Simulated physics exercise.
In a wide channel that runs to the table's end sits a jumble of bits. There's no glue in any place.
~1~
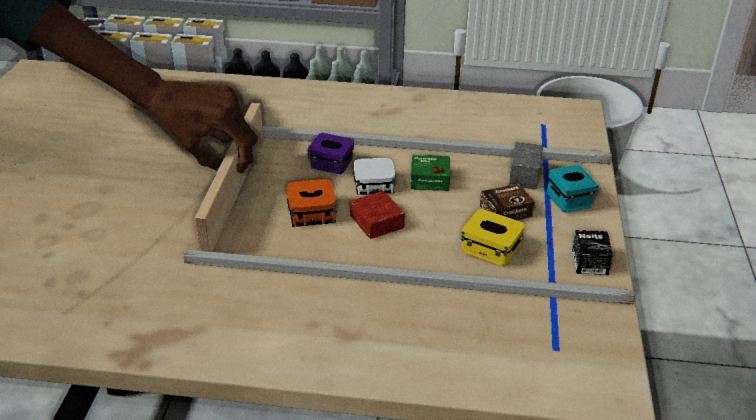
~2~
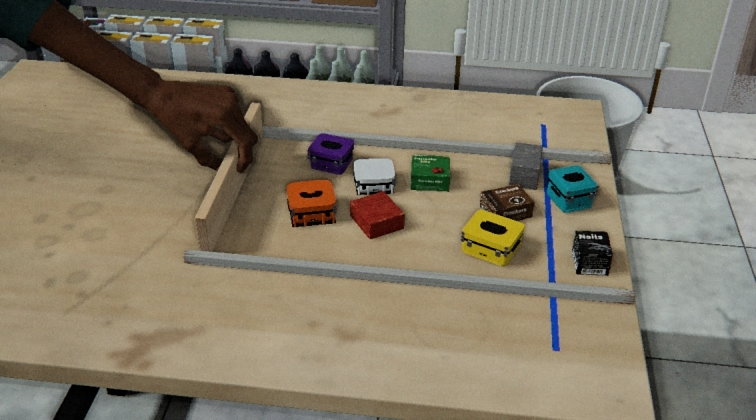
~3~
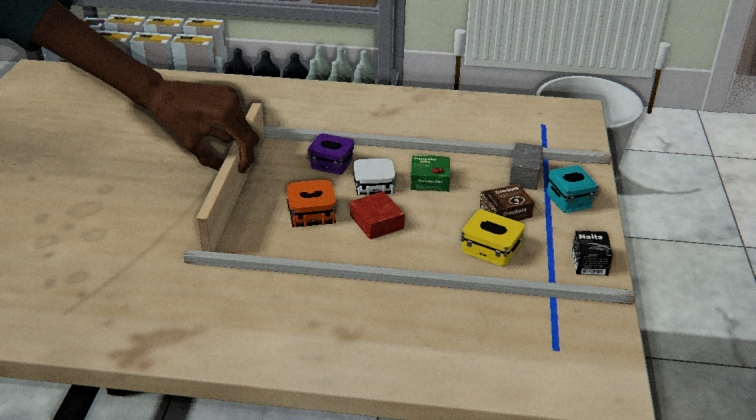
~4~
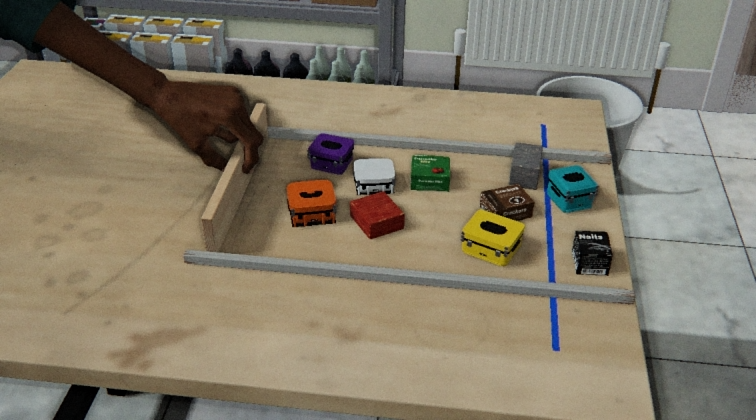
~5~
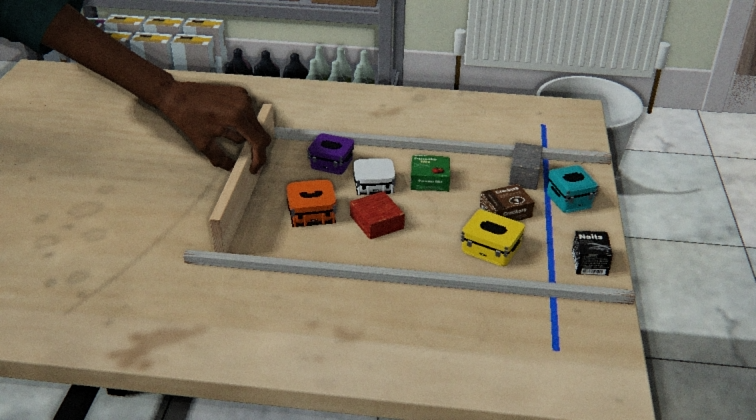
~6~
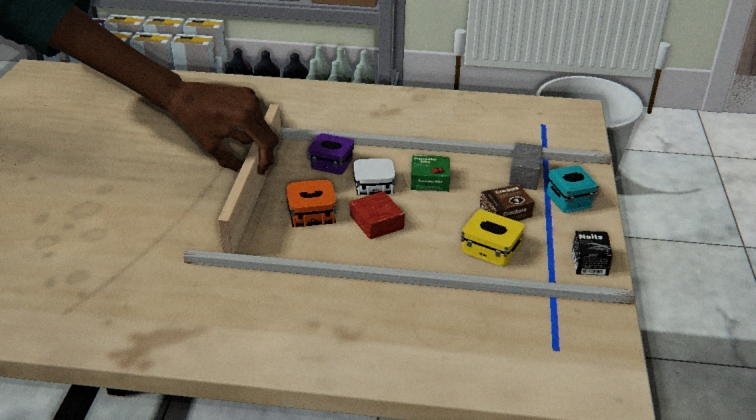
A hand gripping an upright wooden board pushes it slowly a short way to the right along a channel between two grey rails on a wooden table, seen from above at an angle by a still camera. Ahead of it sit purple, orange, white, red, green, yellow and brown boxes and a grey block, with turquoise and black ones by the blue tape at right. None of them moves.
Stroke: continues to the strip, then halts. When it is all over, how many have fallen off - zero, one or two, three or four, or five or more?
Once it stops, the band for pieces knocked off is three to four, pretty clearly.
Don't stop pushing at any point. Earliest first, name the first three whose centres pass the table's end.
They are the black box, then the yellow case, then the turquoise case.
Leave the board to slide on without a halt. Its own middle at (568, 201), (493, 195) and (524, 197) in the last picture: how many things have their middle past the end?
Counts: 7, 1, 3.
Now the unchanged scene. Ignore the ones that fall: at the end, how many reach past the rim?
So the number is 4.
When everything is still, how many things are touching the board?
Well, it touches 3.
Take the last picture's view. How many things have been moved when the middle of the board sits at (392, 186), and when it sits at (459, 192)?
The counts are 6 and 9.
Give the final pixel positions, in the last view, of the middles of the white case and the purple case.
The white case stops around (568, 196); the purple case around (567, 171).
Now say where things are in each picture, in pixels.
The first frame shows black box (592, 252); turquoise case (571, 189); grey block (526, 165); board (233, 173); tape (549, 218).
The second frame shows turquoise case (571, 189); green box (430, 173).
The third frame shows grey block (526, 166); yellow case (492, 239).
The fourth frame shows black box (592, 253); board (238, 174).
The fifth frame shows turquoise case (571, 189); brown box (507, 204).
The sixth frame shows black box (592, 253); turquoise case (571, 189); grey block (526, 166); board (254, 175); tape (549, 218).
Soon after, none off yet; black box at rest near (592, 253); turquoise case at rest near (571, 189); grey block at rest near (526, 166).
At rest, the number that fall off is three or four; fallen, yellow case, turquoise case and black box.
